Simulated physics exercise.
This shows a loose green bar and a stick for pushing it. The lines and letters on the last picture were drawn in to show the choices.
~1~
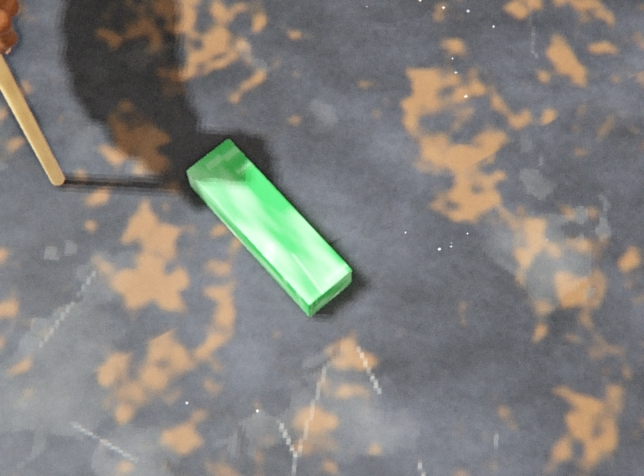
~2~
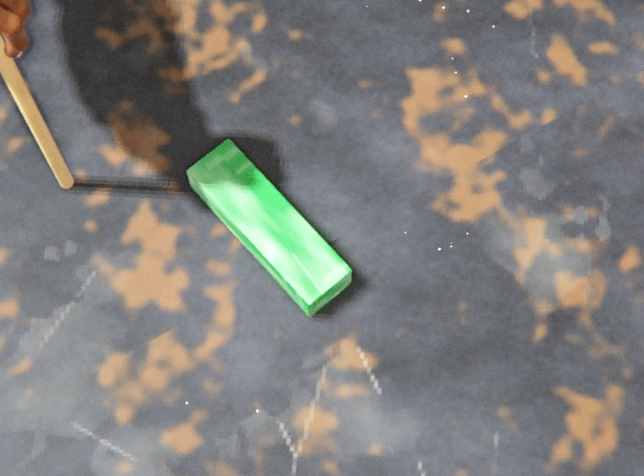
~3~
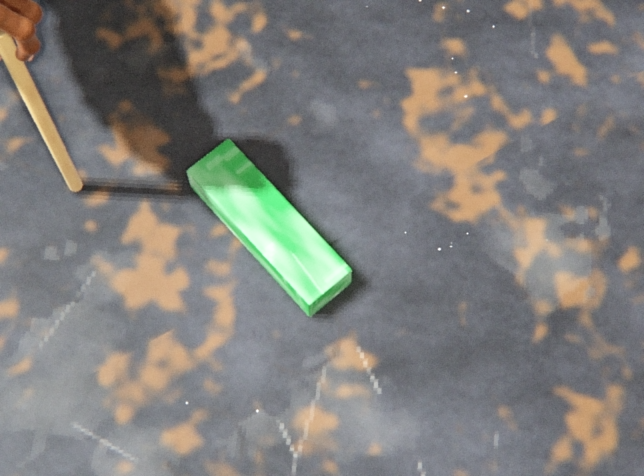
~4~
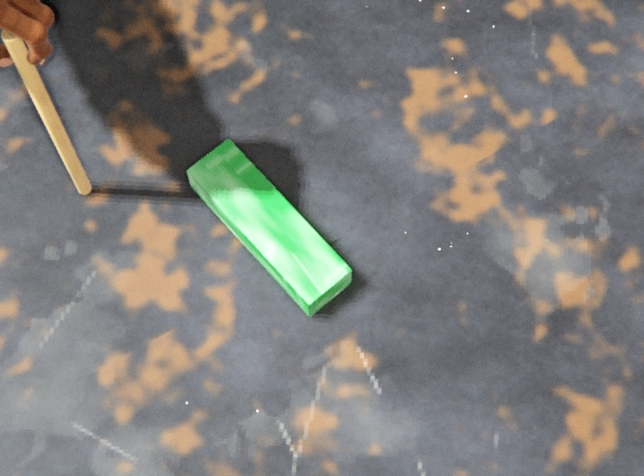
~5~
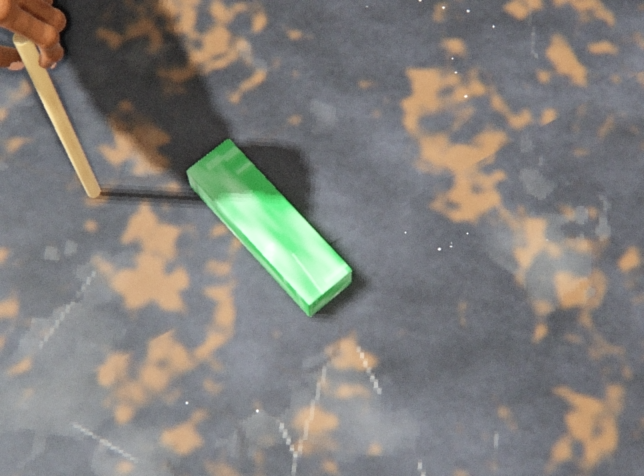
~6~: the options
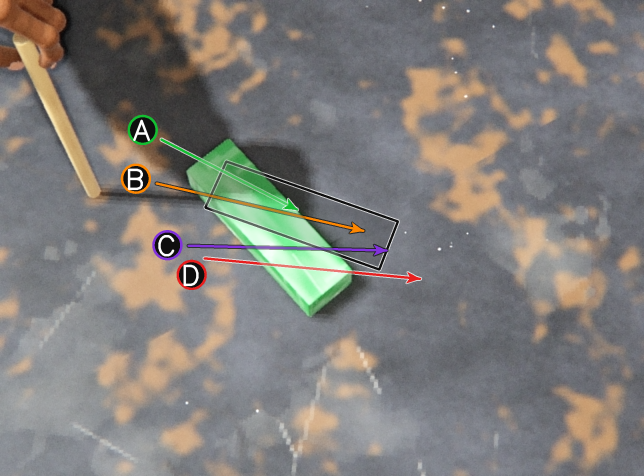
A hand at the upper left edge moves a thin tan stick slowly to the right and slightly downward, its tip drawing nearer to a green bar without touching it. The bar lies slanted and motionless near the centre, glossy and bright, while the dark shadows beside it shift. The steady view looks down on a grey surface with orange-brown patches and pale scratches.
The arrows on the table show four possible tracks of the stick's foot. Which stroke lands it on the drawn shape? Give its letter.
Arrow D does it.
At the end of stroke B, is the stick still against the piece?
Yes.
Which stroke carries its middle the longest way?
That is B.
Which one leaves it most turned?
That is B.
On the copy, A from (161, 140) to (297, 210); B from (156, 183) to (363, 231); C from (188, 246) to (387, 251); D from (205, 258) to (420, 279).
On D. First, foot of the stick (282, 267), piece (282, 212).
Then, foot of the stick (361, 273), piece (298, 199).
Finally, foot of the stick (420, 279), piece (299, 198); it fills the outline.
By contrast, A leaves the piece out of the outline, at (334, 286); B leaves the piece out of the outline, at (397, 233); C leaves the piece out of the outline, at (326, 186).
